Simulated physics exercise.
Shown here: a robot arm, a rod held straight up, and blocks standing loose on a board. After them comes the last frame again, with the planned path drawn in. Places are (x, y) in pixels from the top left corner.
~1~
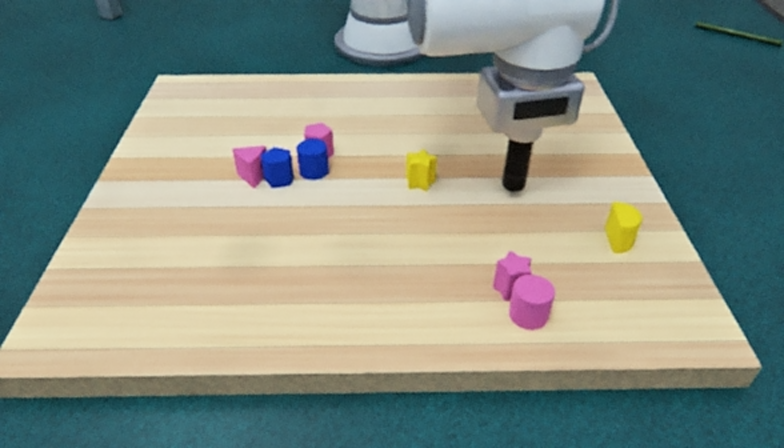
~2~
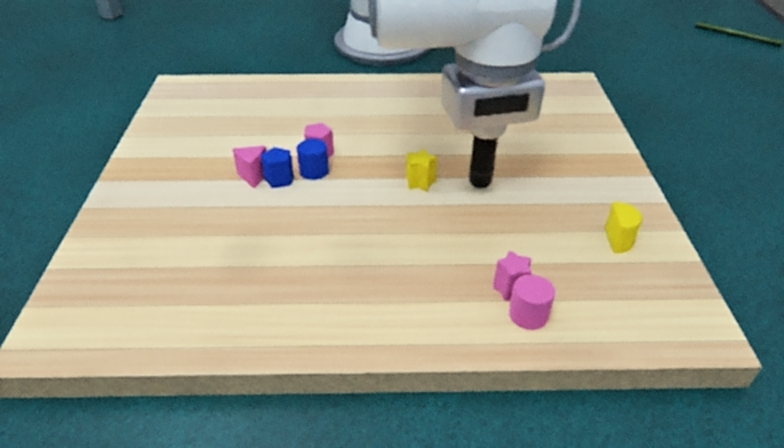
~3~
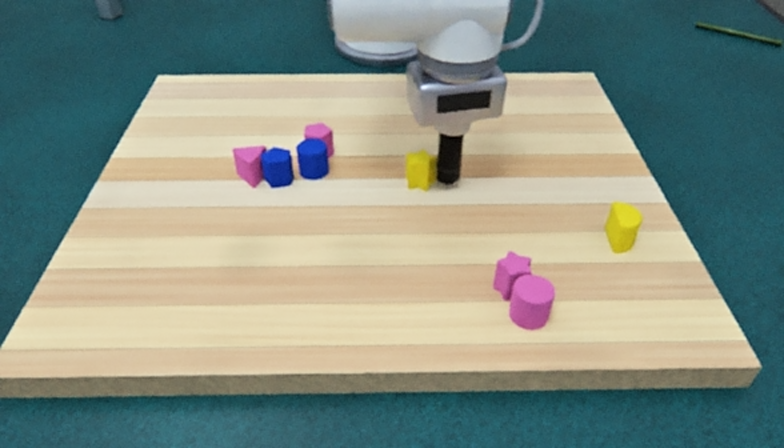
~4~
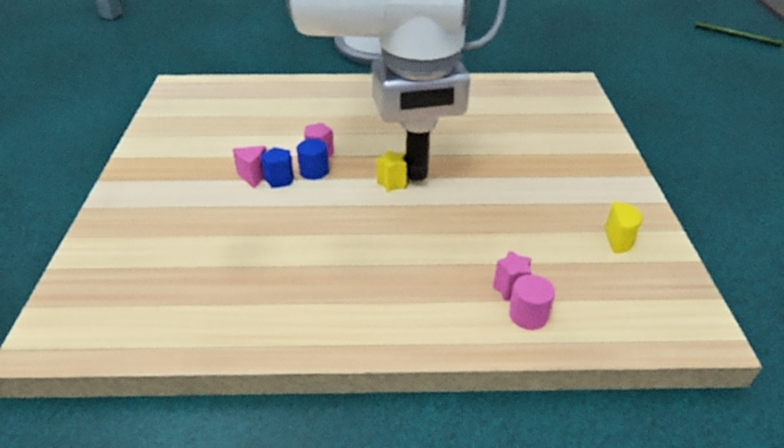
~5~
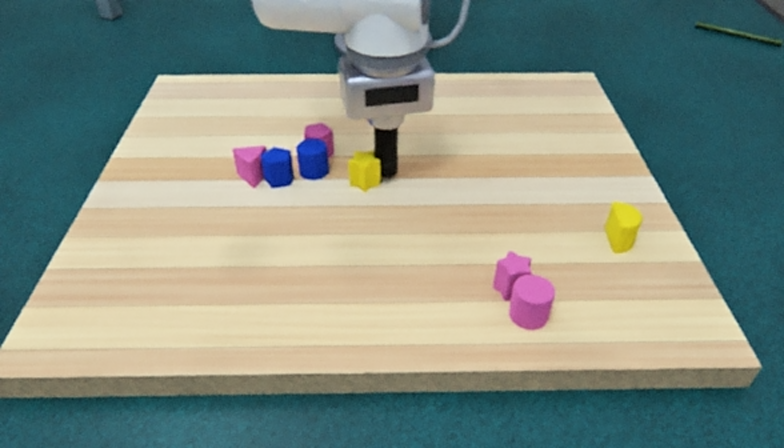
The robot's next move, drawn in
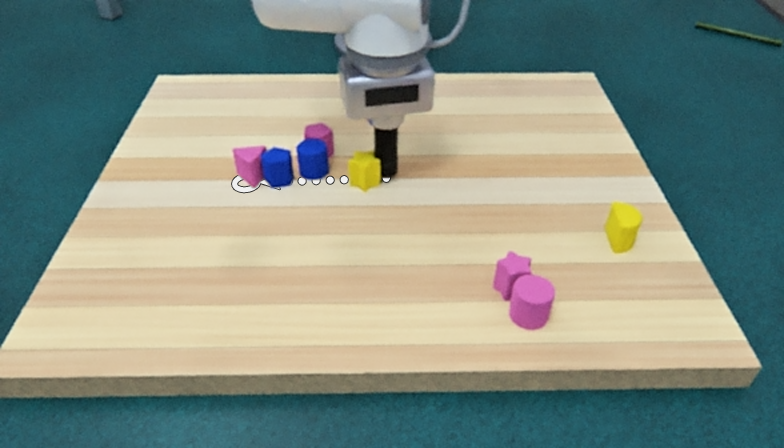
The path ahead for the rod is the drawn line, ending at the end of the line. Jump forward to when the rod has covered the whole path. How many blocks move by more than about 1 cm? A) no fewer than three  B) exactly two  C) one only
Choice A: No fewer than three.
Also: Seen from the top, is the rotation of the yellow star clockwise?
I believe not.
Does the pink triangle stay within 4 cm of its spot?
No, I don't think so.
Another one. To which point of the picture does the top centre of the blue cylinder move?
Near (293, 141).
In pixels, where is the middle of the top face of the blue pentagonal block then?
For the centre of its top, I'd go with (220, 151).
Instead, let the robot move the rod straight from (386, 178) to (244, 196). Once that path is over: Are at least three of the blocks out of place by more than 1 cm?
I'd say yes.
Path on the board, from (386, 178) to (246, 183).
On the path given first. One third of the way, rod (339, 174); yellow star (317, 162), turned 15° anticlockwise.
Two thirds of the way, rod (292, 175); pink triangle (241, 151); blue pentagonal block (263, 154), turned 20° anticlockwise; blue cylinder (293, 141); yellow star (286, 170), turned 70° anticlockwise.
At the end, rod (245, 177); pink triangle (209, 141), turned 35° clockwise; blue pentagonal block (220, 151), turned 15° clockwise; blue cylinder (293, 141); yellow star (283, 170), turned 85° anticlockwise.
